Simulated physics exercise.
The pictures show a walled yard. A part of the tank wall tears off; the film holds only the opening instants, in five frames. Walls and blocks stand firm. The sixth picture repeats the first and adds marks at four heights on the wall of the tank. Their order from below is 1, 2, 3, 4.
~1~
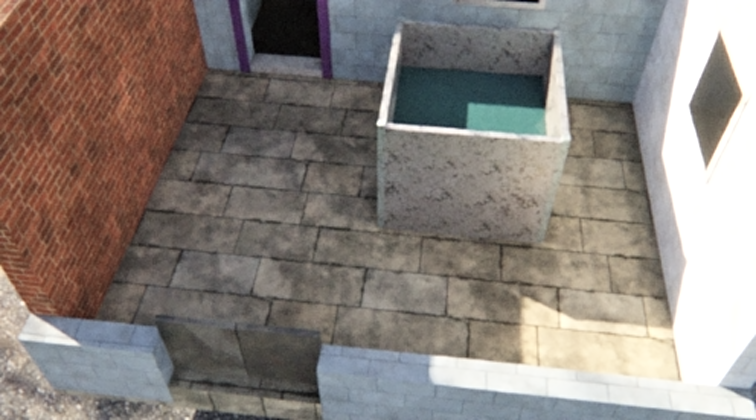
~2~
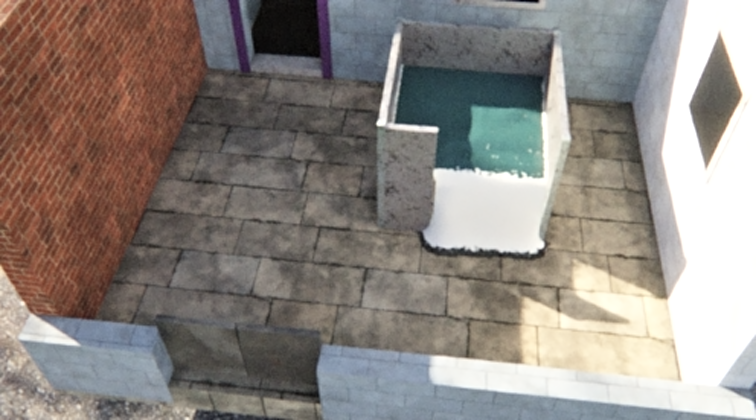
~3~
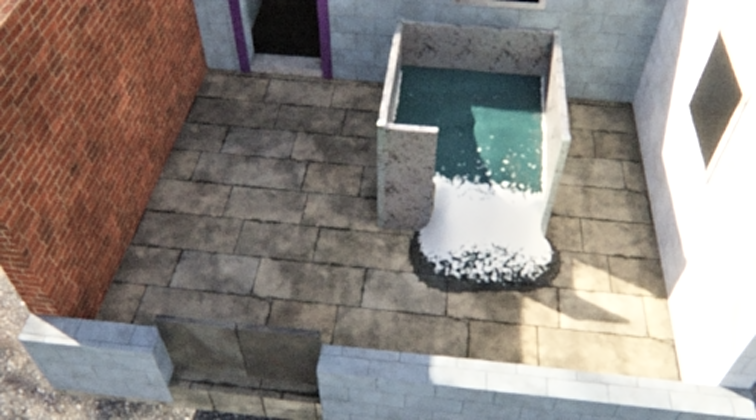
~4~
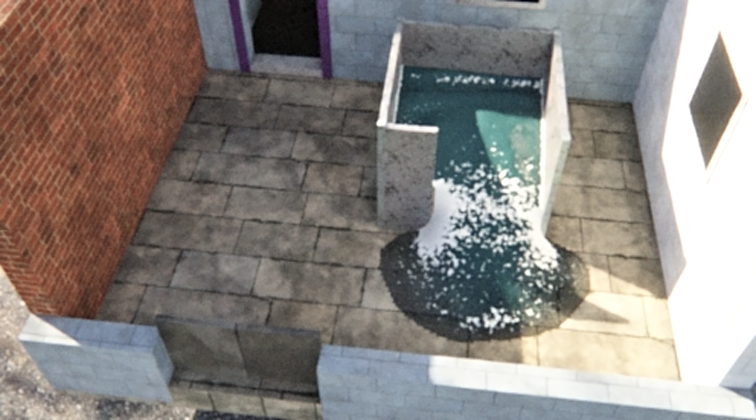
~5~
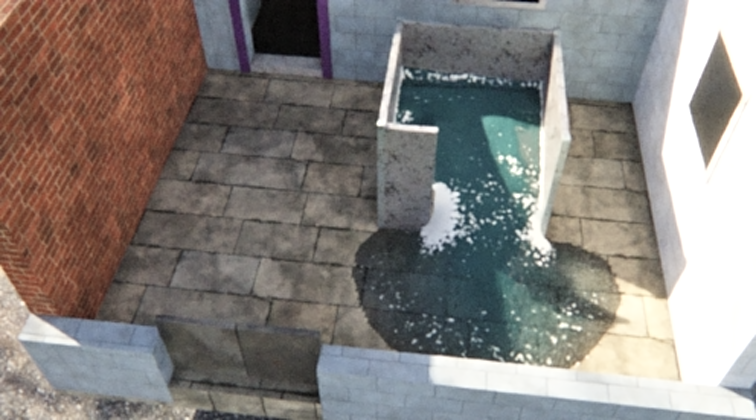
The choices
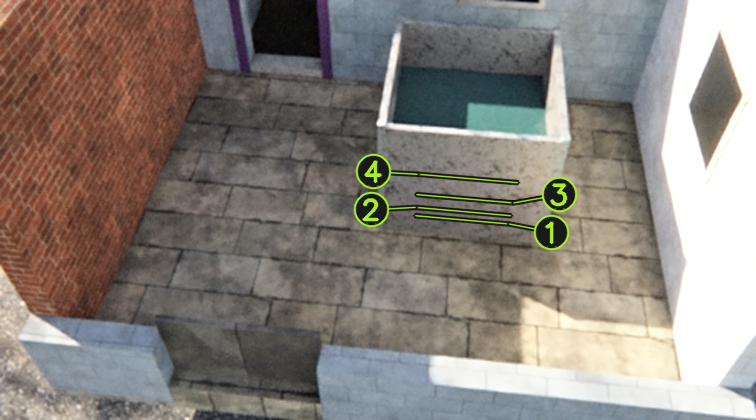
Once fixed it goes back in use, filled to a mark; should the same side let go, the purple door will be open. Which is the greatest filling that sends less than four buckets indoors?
4 will do.
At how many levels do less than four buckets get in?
All four.
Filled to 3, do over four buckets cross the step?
No.
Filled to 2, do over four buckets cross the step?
No, that is safe.
On the marked copy, 1 at (461, 219); 2 at (463, 211); 3 at (464, 198); 4 at (467, 178); from the bottom up 1, 2, 3, 4.
For mark 1, nothing gets over.
For mark 2, nothing gets over.
For mark 3, nothing gets over.
For mark 4, a bucket or two gets in.
